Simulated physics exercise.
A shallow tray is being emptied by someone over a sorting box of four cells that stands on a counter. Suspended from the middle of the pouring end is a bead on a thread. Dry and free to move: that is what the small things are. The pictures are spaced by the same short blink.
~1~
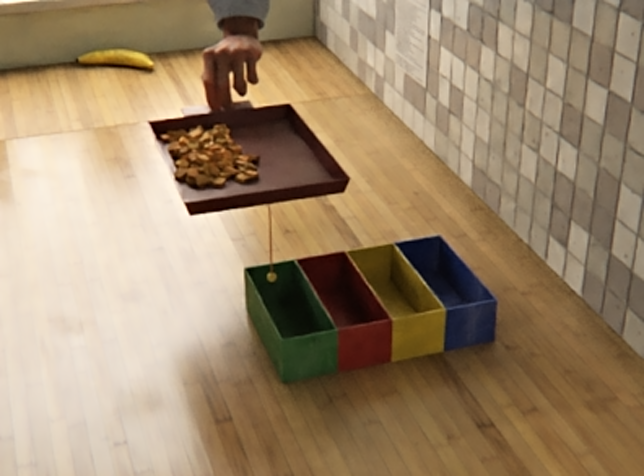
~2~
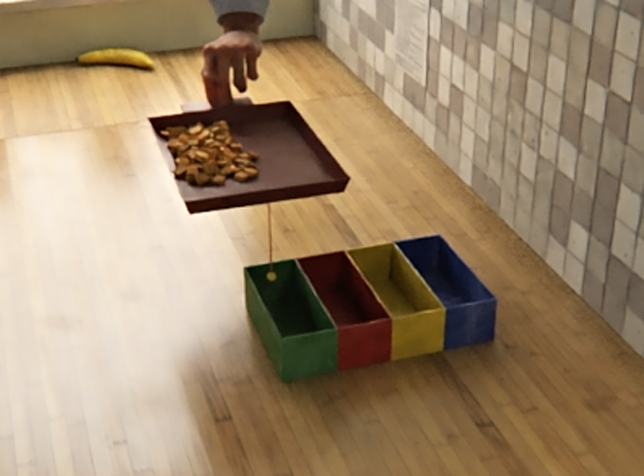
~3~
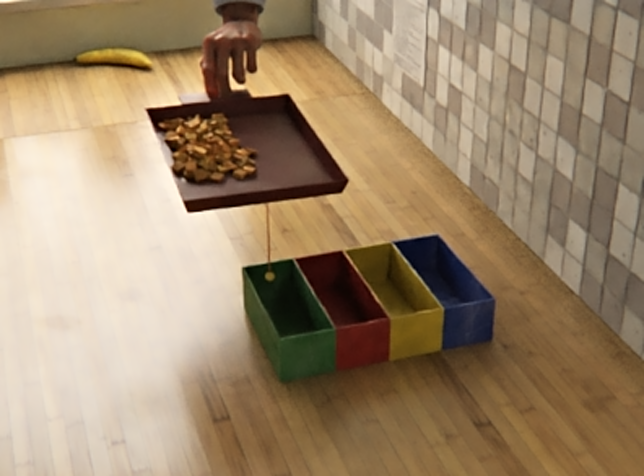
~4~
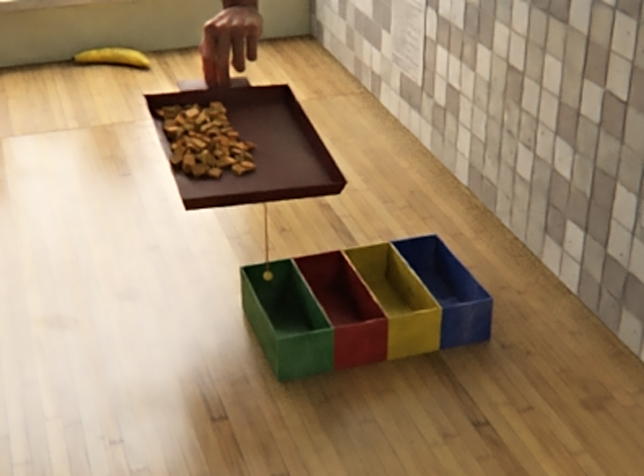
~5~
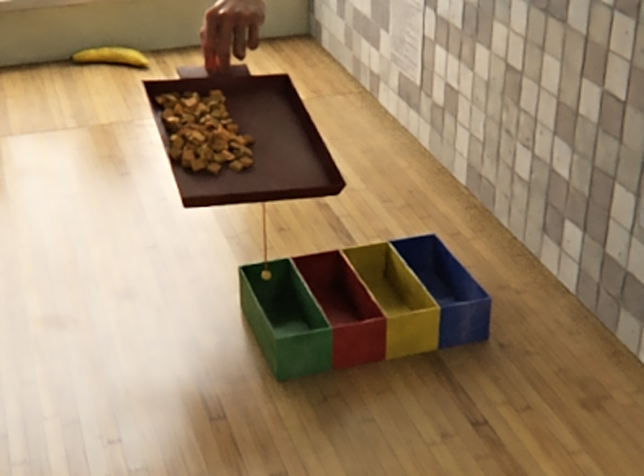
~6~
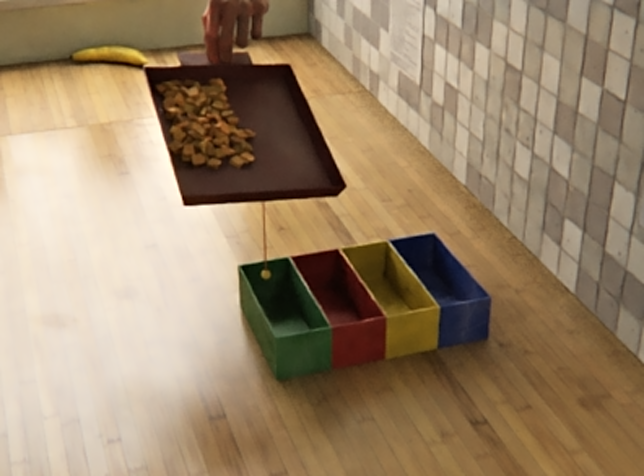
The footage shows a hand gradually raising the far end of a shallow dark tray above a box with green, red, yellow and blue cells, while the small brown pieces stay heaped on the tray's left side.
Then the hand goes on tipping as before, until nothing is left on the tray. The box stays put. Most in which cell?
Red cell.
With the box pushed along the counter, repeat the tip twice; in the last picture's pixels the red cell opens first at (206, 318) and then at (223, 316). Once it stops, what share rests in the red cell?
Roughly 0 % and 0 %.
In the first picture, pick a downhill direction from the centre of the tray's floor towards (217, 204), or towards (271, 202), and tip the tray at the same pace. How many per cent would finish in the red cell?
First some 0, then 10 per cent.
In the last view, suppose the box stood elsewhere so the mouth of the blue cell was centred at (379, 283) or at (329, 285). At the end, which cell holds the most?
It would be the cell in yellow the first time and the blue cell the second time.
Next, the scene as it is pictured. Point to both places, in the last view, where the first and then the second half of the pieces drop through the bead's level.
The leading part at (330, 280), the rest of it at (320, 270).
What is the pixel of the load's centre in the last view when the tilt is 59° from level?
Somewhere around pixel (293, 188) in the last picture.
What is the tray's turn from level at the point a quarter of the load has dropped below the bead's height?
Angle reached: About 80°.
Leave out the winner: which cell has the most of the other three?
Second: Green.
Just after the last frame, tray tipped steeply; the larger part on the tray; about a tenth falling or outside the box.
A moment on, tray tipped right over; roughly half on the tray; about a tenth in the red cell; about a tenth in the yellow cell; about a tenth in the green cell; roughly a quarter falling or outside the box.
Further on, tray tipped past a quarter turn; roughly half in the red cell; roughly a third in the green cell; about a tenth in the yellow cell; just a few falling or outside the box.
When it is over, tray tipped past a quarter turn; roughly half in the red cell; roughly a third in the green cell; about a tenth in the yellow cell; not one in the blue cell; just a few outside the box.
